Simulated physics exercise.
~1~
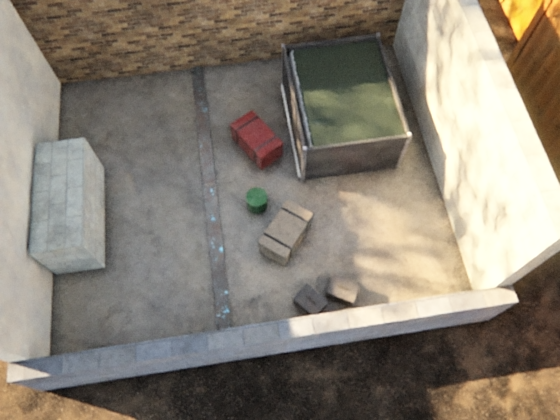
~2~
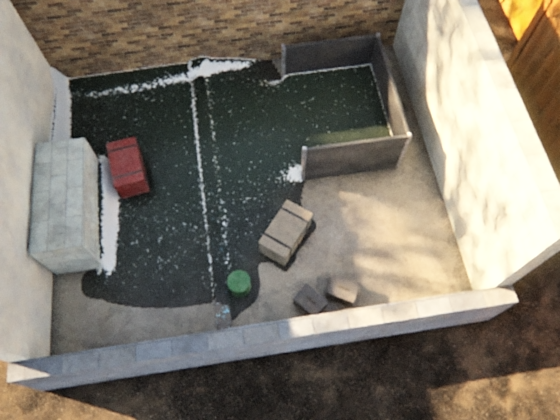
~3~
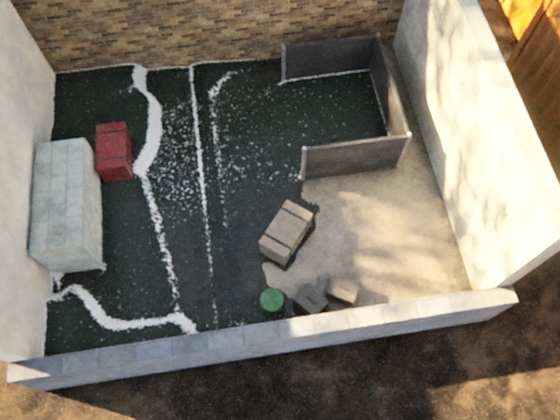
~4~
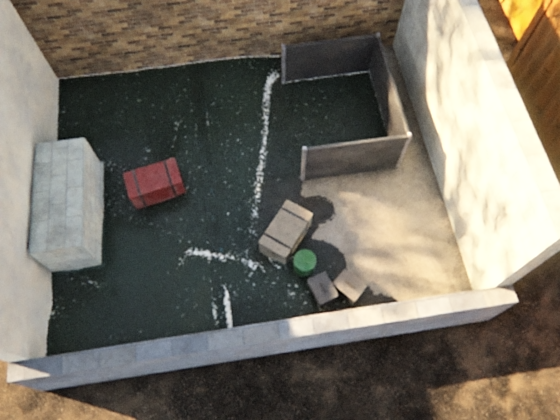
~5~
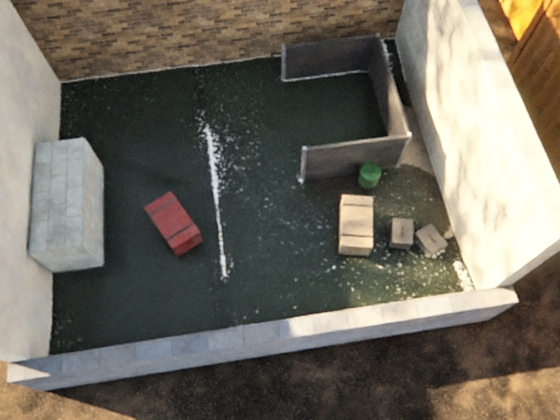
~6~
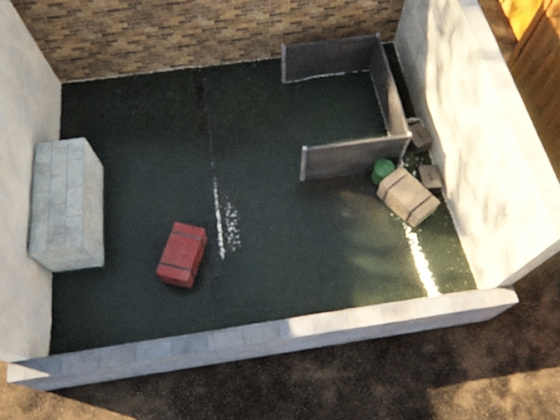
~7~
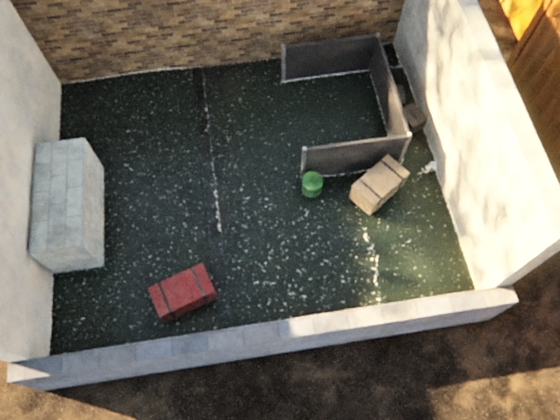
To begin with, dark green water sits in an open tank at the upper right of a walled yard, with a red trunk, a green pail, a tan trunk and two small boxes on the bare floor. The tank's left side opens and foamy water rushes left, sweeping the red trunk over the low kerb towards a pale block while the pail slides down. The red trunk then drifts back right as water spreads, and the other things shift right, bunching near the right wall. Finally, the red trunk floats near the front wall, still left of the kerb, and the pail drifts back left but stays right of it.
